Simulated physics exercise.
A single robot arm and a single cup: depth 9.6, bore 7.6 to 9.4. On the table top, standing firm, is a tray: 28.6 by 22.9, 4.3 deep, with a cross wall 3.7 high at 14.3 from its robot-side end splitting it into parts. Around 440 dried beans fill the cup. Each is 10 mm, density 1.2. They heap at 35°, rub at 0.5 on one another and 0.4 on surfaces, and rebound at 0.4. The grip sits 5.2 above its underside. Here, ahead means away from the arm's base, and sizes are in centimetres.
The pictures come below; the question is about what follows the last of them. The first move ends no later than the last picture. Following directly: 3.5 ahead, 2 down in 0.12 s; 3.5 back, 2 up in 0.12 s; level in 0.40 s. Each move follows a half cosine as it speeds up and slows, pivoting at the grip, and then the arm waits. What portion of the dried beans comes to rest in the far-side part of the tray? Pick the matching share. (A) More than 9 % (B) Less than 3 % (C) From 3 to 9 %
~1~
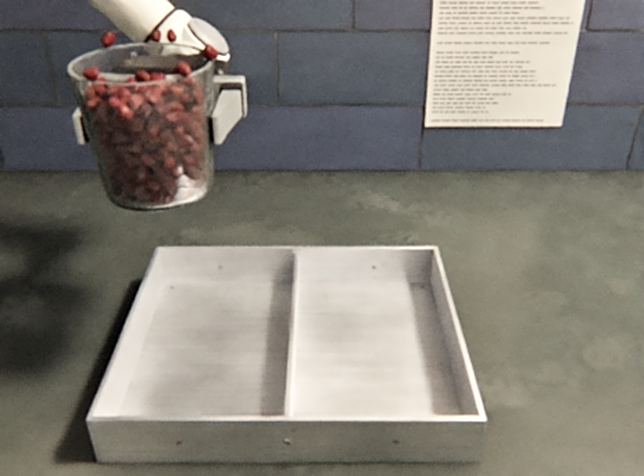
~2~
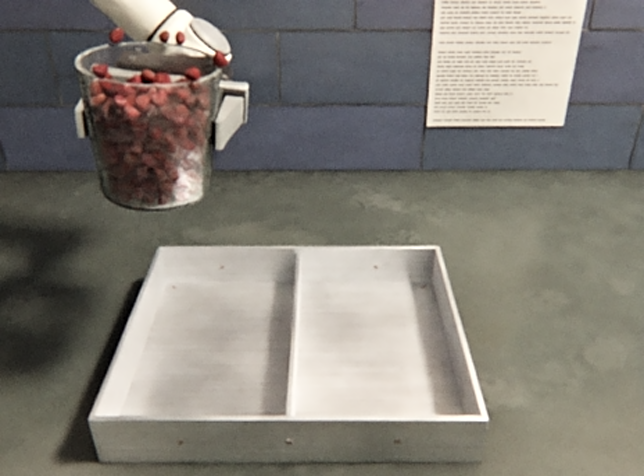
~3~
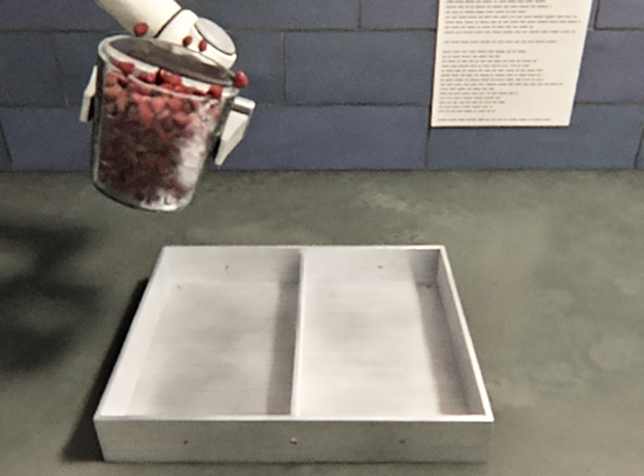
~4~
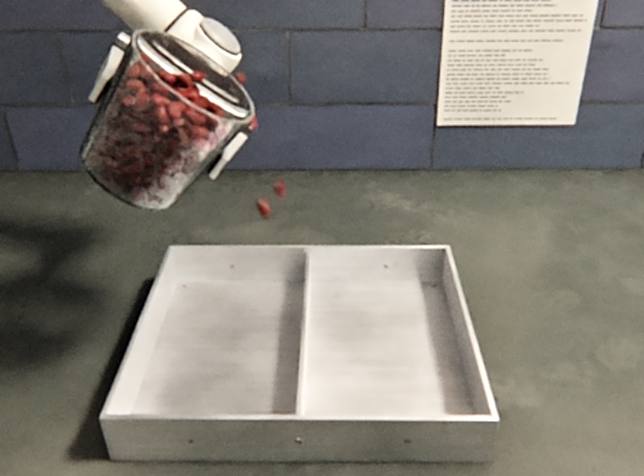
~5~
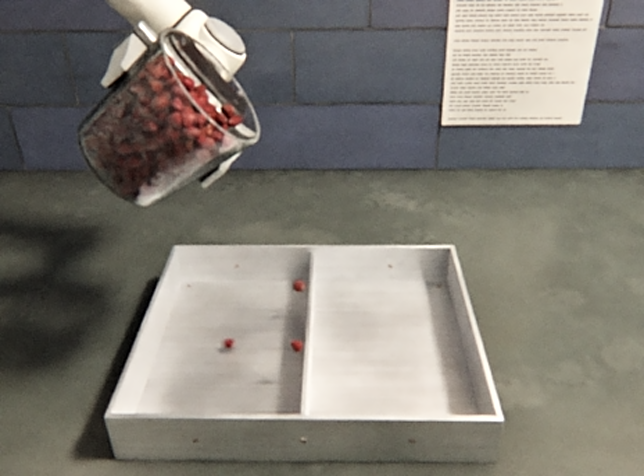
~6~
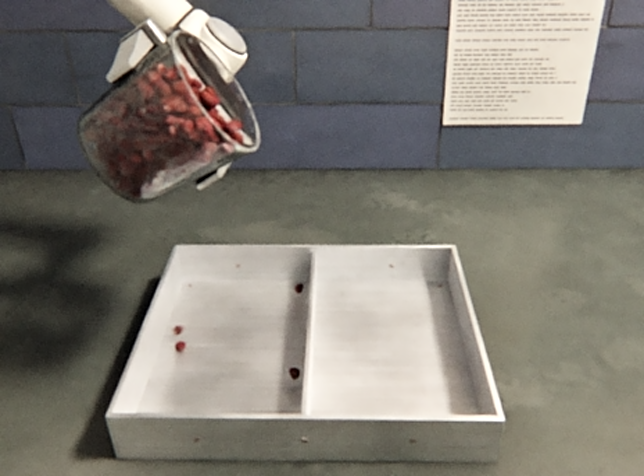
Option C: From 3 to 9 %.
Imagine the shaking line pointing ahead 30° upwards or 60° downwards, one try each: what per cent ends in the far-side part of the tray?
It comes to around 20 per cent on the first try and around 0 per cent on the second.
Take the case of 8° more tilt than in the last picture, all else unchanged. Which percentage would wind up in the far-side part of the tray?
Roughly 10 in a hundred.
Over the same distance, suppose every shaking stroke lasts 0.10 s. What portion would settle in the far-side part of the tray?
Roughly 10 percent then.
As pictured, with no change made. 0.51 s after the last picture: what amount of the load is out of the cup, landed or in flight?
Share out so far: Near 10 %.
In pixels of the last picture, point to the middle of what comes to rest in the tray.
I'd point to somewhere near (344, 342).
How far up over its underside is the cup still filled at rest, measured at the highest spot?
About 10.0 cm.
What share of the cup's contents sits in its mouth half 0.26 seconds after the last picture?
Something near 45 per cent is there.
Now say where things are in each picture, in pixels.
Cup middle at (152, 129), level; upper third of the load around (148, 102), from x 90 to 210, top at y 35; 435 in the cup, in the first frame.
Cup middle at (153, 129), tilted 6° forward; upper third of the load around (150, 103), from x 95 to 220, top at y 35, in the second frame.
Cup middle at (157, 129), tilted 20° forward; upper third of the load around (149, 102), from x 100 to 240, top at y 30, in the third frame.
Cup middle at (161, 128), tilted 38° forward; upper third of the load around (152, 103), from x 95 to 280, top at y 60; 431 in the cup, 4 in flight or on a rim, in the fourth frame.
Cup middle at (165, 127), tilted 52° forward; upper third of the load around (157, 102), from x 95 to 300, top at y 60; 431 in the cup, 4 in the robot-side part, in the fifth frame.
Cup middle at (166, 126), tilted 58° forward; upper third of the load around (161, 102), from x 95 to 300, top at y 70; 431 in the cup, 4 in the robot-side part, in the sixth frame.
Then, 0.26 s later, tilted 58° forward, highest piece 25 above the table; 408 in the cup, 4 in the robot-side part, 23 in flight or on a rim.
Then, 0.51 s later, tilted 13° forward, highest piece 27 above the table; 401 in the cup, 20 in the far-side part, 13 in the robot-side part, 1 in flight or on a rim.
Then, 0.84 s later, level, highest piece 28 above the table; 401 in the cup, 21 in the far-side part, 13 in the robot-side part.
Then, 1.89 s later, level, highest piece 28 above the table; 401 in the cup, 21 in the far-side part, 13 in the robot-side part.
At rest, 401 in the cup, 21 in the far-side part, 13 in the robot-side part. That is 5 % in the far-side part of the tray.
